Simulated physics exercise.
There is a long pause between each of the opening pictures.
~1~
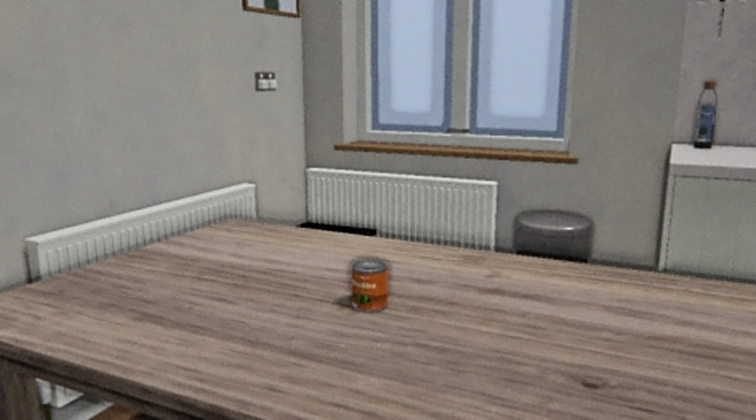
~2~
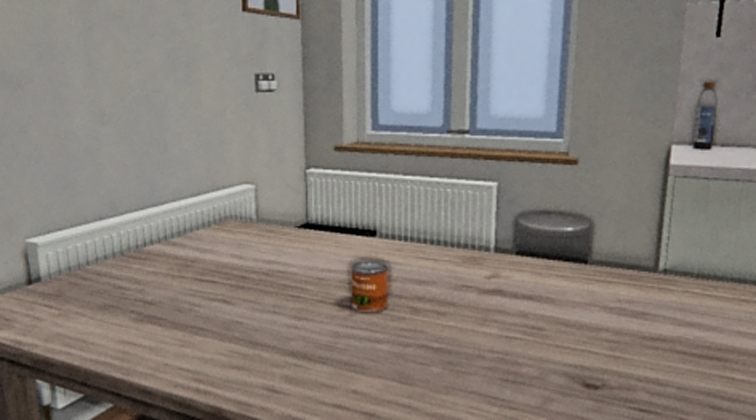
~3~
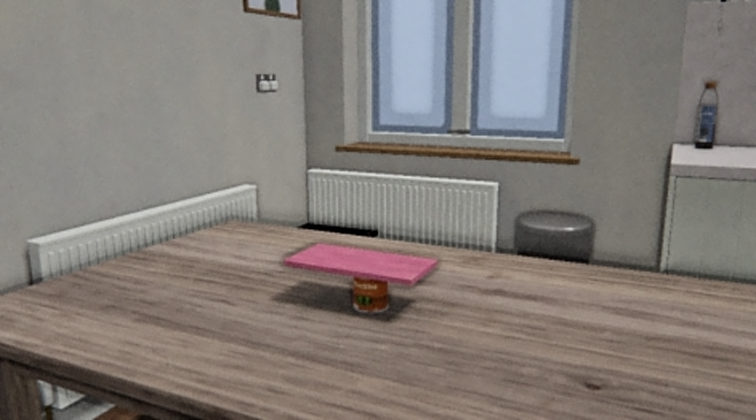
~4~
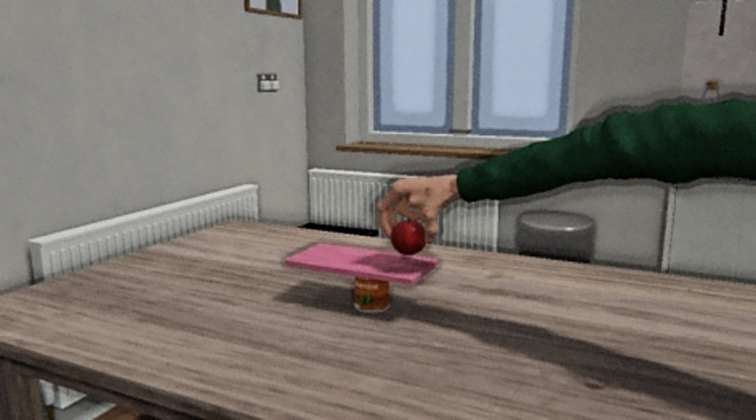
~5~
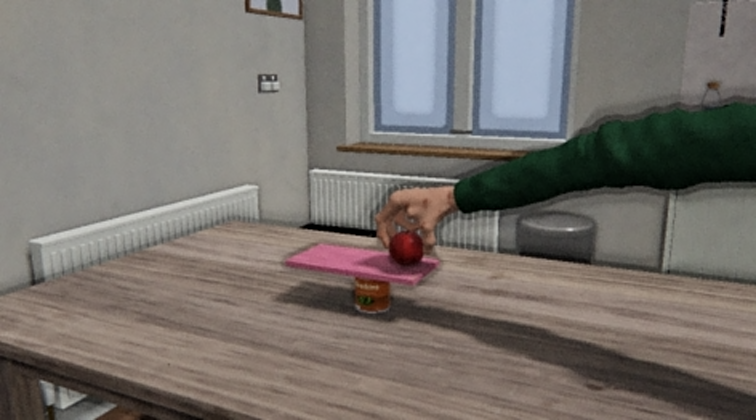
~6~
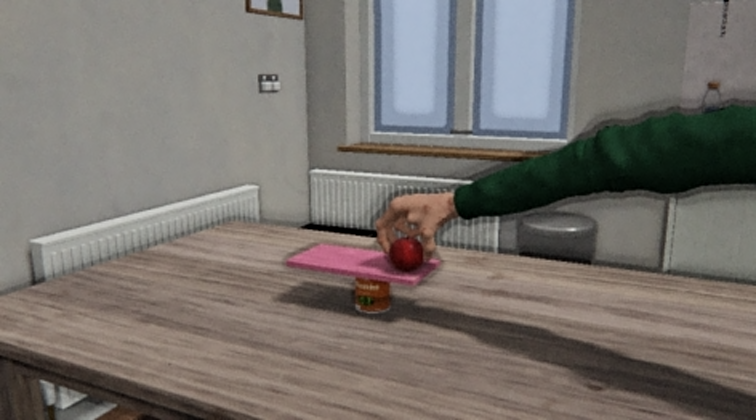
A hand lowers a red apple onto the right side of a pink board on a can.
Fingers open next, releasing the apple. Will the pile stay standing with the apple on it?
Yes.
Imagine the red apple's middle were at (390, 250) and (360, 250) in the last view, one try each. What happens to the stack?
Result of try one: No collapse; result of try two: No collapse.
Then, 0.20 s later than the last frame, all is still.
Then, 0.40 s later than the last frame, red apple resting near (407, 255).
When it is over, all 3 as before. End places, in pixels of the last picture, red apple near (407, 255). The stack holds.
